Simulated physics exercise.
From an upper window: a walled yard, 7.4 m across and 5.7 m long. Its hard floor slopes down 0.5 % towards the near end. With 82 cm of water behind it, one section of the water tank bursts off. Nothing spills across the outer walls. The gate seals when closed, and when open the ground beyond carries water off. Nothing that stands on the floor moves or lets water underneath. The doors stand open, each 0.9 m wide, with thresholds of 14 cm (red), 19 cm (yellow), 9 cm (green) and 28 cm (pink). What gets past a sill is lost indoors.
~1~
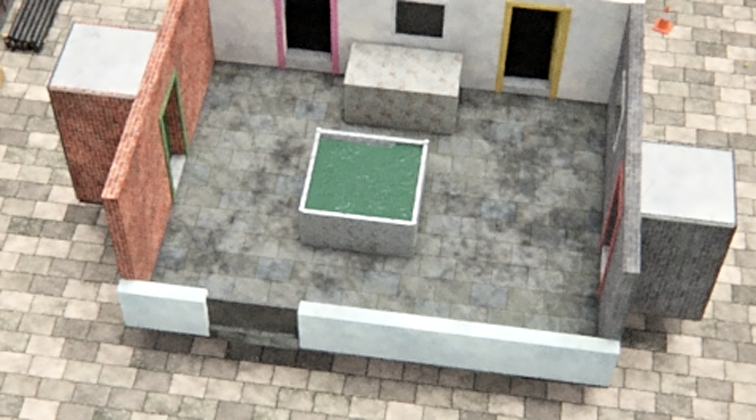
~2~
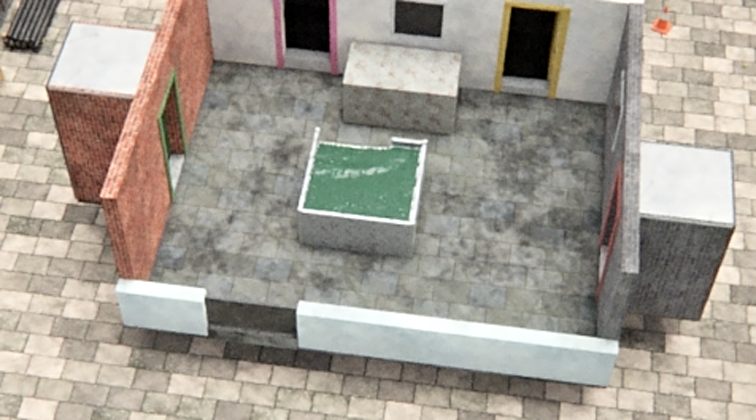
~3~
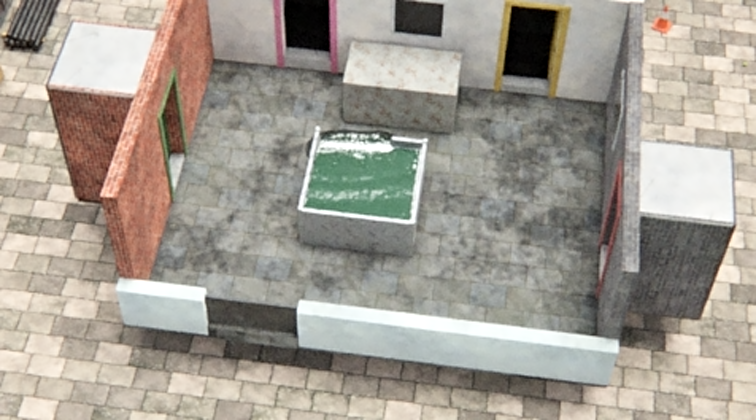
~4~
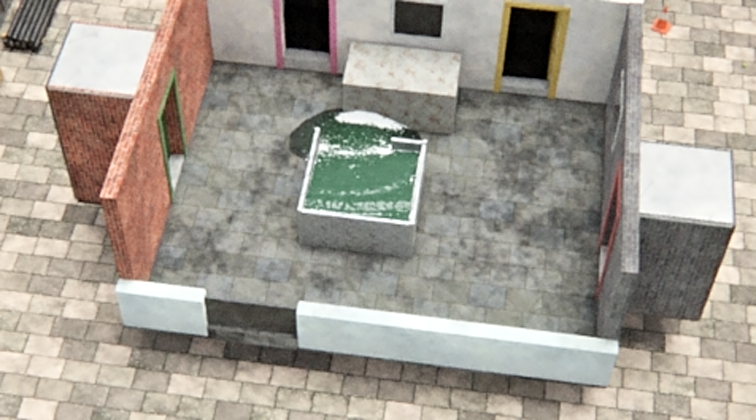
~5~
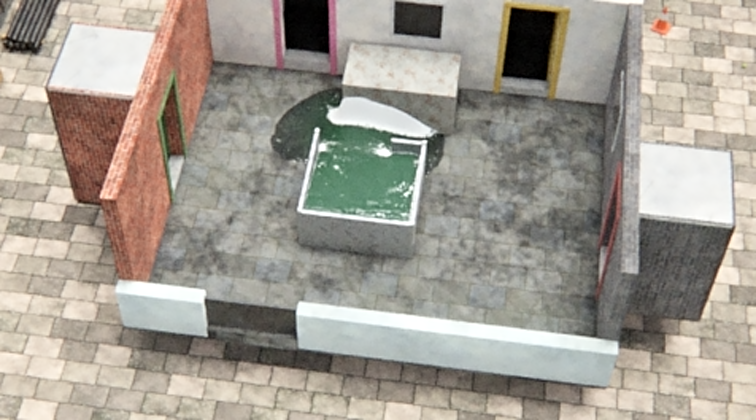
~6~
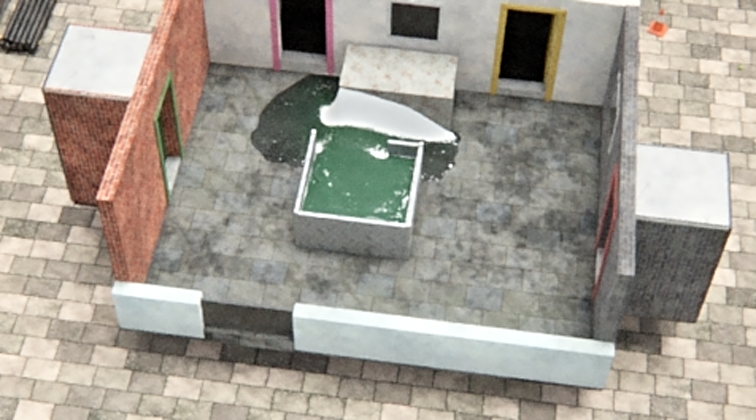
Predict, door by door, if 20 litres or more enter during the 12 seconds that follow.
Door by door: At the red door it keeps below the limit; at the yellow door it does not reach the limit; at the green door it stays under the limit; at the pink door it does not reach the limit.
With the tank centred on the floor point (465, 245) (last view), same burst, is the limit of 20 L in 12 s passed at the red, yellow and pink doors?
Then: Red not over, yellow past it, pink not over.
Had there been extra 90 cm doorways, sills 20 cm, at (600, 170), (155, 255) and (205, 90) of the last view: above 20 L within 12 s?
In that order: Not over, under, past it.
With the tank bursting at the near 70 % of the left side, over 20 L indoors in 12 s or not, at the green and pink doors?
Then: Green over, pink below.
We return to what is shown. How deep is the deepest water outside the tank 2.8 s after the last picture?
About 22 cm.
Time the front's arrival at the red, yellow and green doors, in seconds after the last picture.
Red 1.8 s, yellow 2.2 s, green 1.6 s.
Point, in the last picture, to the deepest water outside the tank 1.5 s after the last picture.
At about (211, 64).
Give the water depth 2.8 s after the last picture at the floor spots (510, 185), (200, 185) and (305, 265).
In that order: 4, 7 and 0 cm.
Then, 0.7 s after the last picture water covers 25 % of the floor and is deepest (53 cm) near (362, 132); red door not reached, yellow door not reached, green door not reached, pink door 32 cm at the sill, 1 L in.
Then, 1.5 s after the last picture water covers 45 % of the floor and is deepest (44 cm) near (211, 64); red door not reached, yellow door not reached, green door not reached, pink door 22 cm at the sill, 3 L in.
Then, 2.8 s after the last picture water covers 65 % of the floor and is deepest (22 cm) near (362, 132); red door 12 cm at the sill, 0 L in, yellow door 2 cm at the sill, 0 L in, green door 10 cm at the sill, 1 L in, pink door 16 cm at the sill, 3 L in.
Then, 6.3 s after the last picture water covers 95 % of the floor and is deepest (15 cm) near (390, 341); red door 5 cm at the sill, 0 L in, yellow door 7 cm at the sill, 0 L in, green door 8 cm at the sill, 2 L in, pink door 8 cm at the sill, 3 L in.
Then, 11.3 s after the last picture water covers 100 % of the floor and is deepest (11 cm) near (576, 229); red door 8 cm at the sill, 0 L in, yellow door 6 cm at the sill, 0 L in, green door 6 cm at the sill, 3 L in, pink door 4 cm at the sill, 3 L in.
